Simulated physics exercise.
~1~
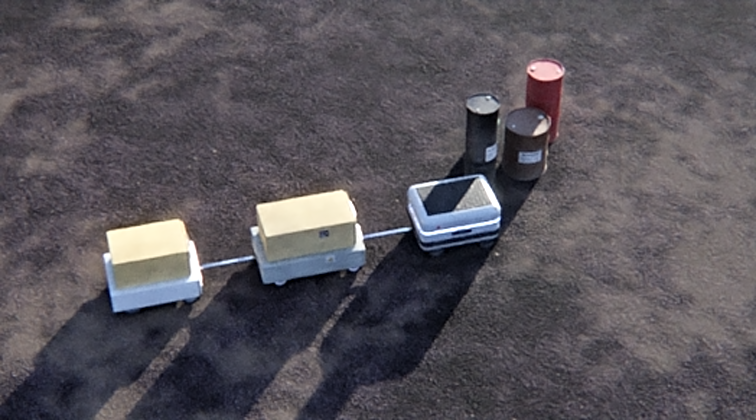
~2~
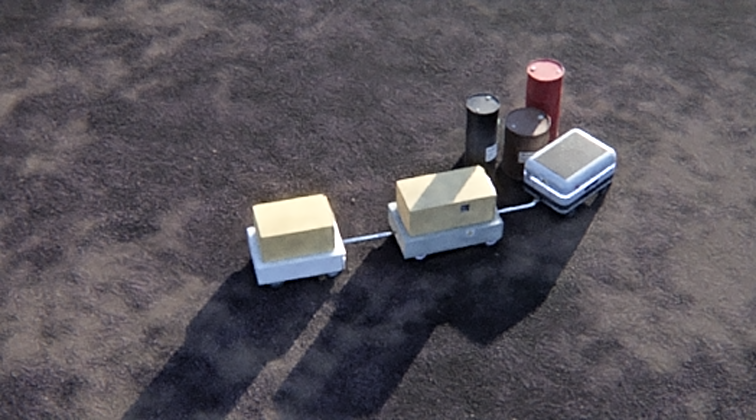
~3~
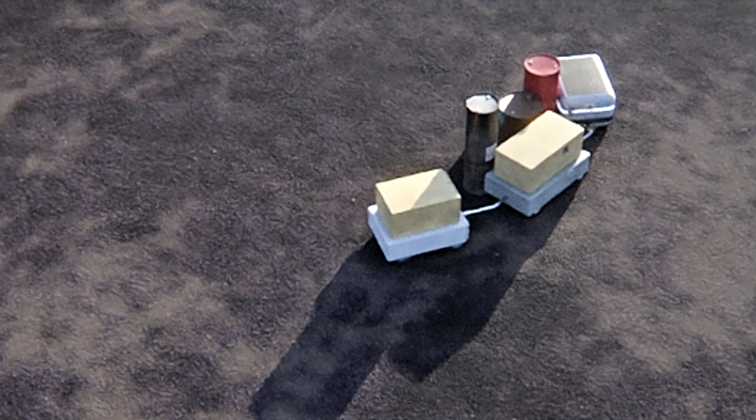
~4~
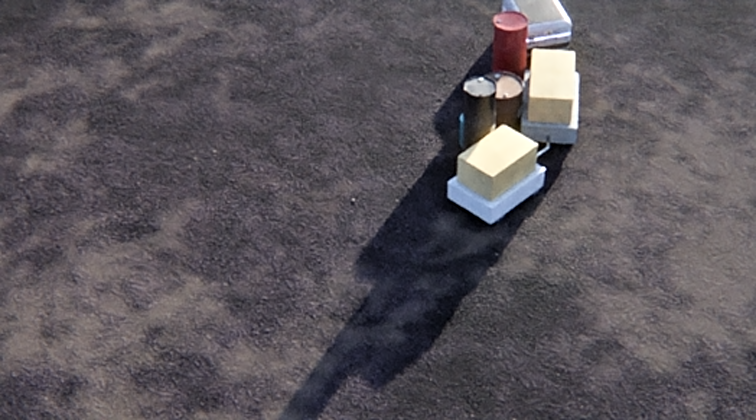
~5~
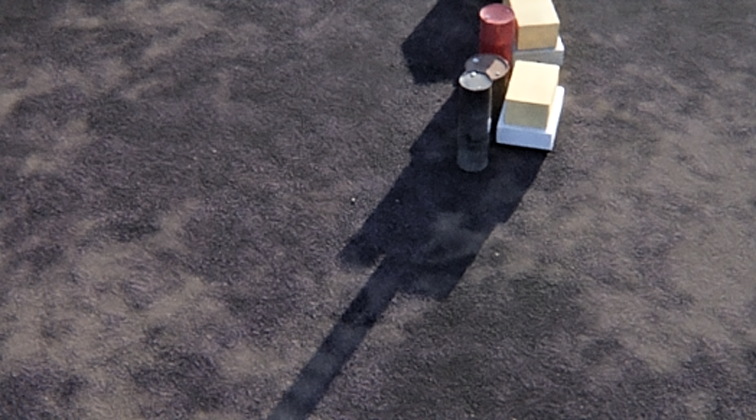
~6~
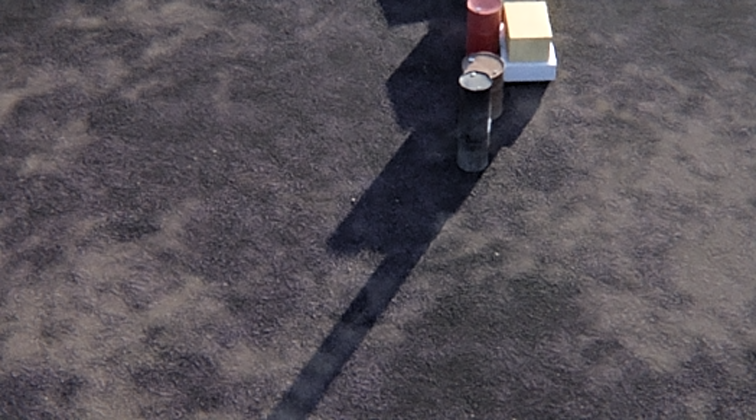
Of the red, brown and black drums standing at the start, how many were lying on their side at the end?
None of them were lying on their side. The red, brown and black drums were all still upright at the end.
